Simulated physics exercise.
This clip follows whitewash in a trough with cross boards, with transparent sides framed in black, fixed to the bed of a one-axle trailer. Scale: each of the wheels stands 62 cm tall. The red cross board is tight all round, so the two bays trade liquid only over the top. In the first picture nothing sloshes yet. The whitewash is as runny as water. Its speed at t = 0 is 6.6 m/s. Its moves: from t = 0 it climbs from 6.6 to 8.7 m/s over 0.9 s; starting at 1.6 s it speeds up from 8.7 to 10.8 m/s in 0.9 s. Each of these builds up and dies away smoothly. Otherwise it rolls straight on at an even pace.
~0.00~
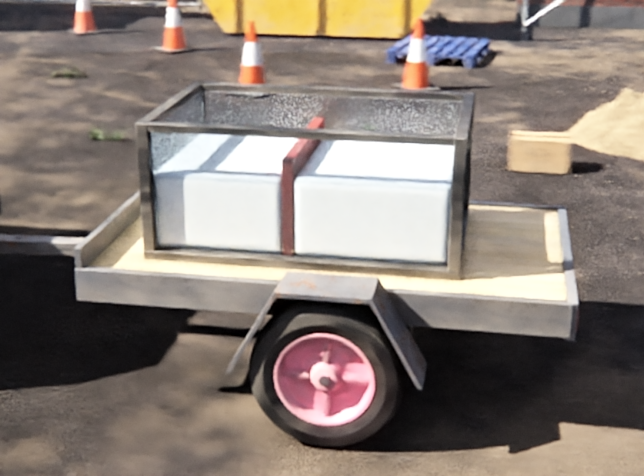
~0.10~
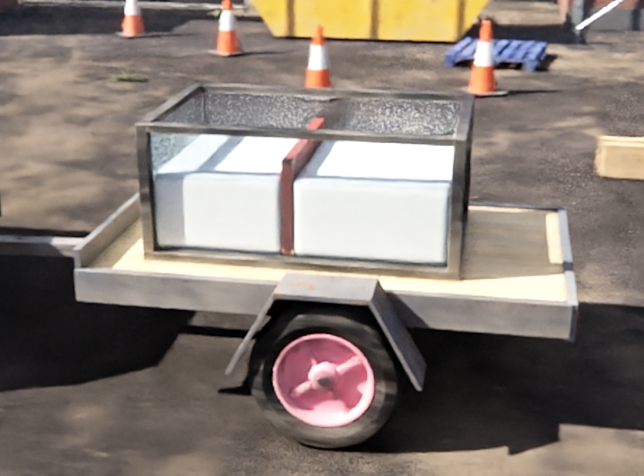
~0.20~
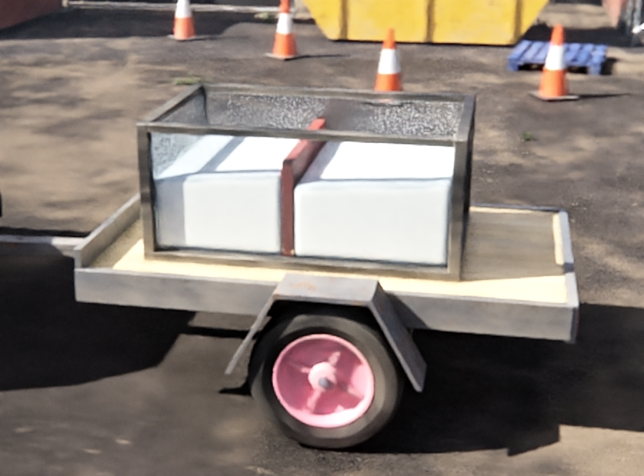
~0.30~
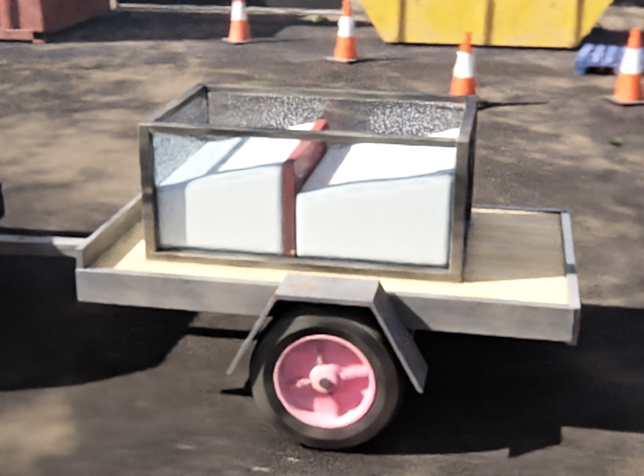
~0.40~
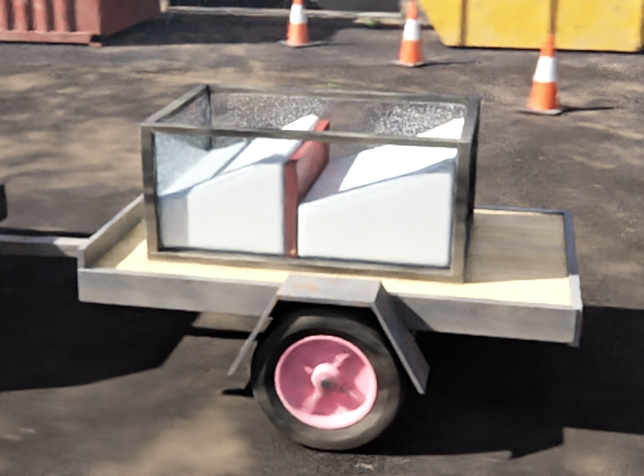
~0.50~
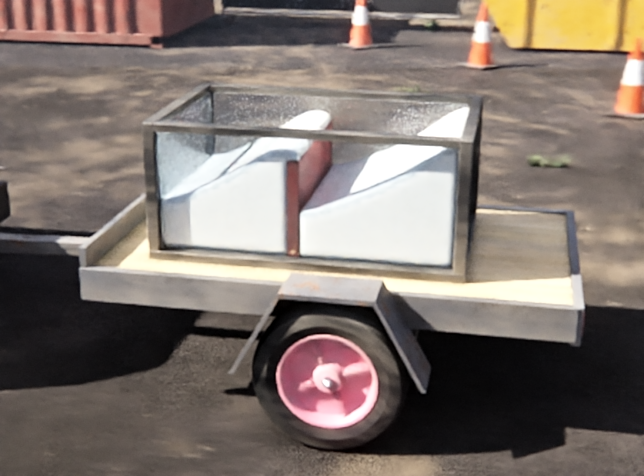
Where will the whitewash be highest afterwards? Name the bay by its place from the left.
The second bay from the left.
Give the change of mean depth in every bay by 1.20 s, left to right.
From the left: 2 down, 1 up.
After 1.20 s the bays hold 33, 36 cm, left to right.
After 2.00 s the bays hold 33, 36 cm, left to right.
After 3.00 s the bays hold 32, 36 cm, left to right.
After 5.49 s the bays hold 32, 36 cm, left to right.
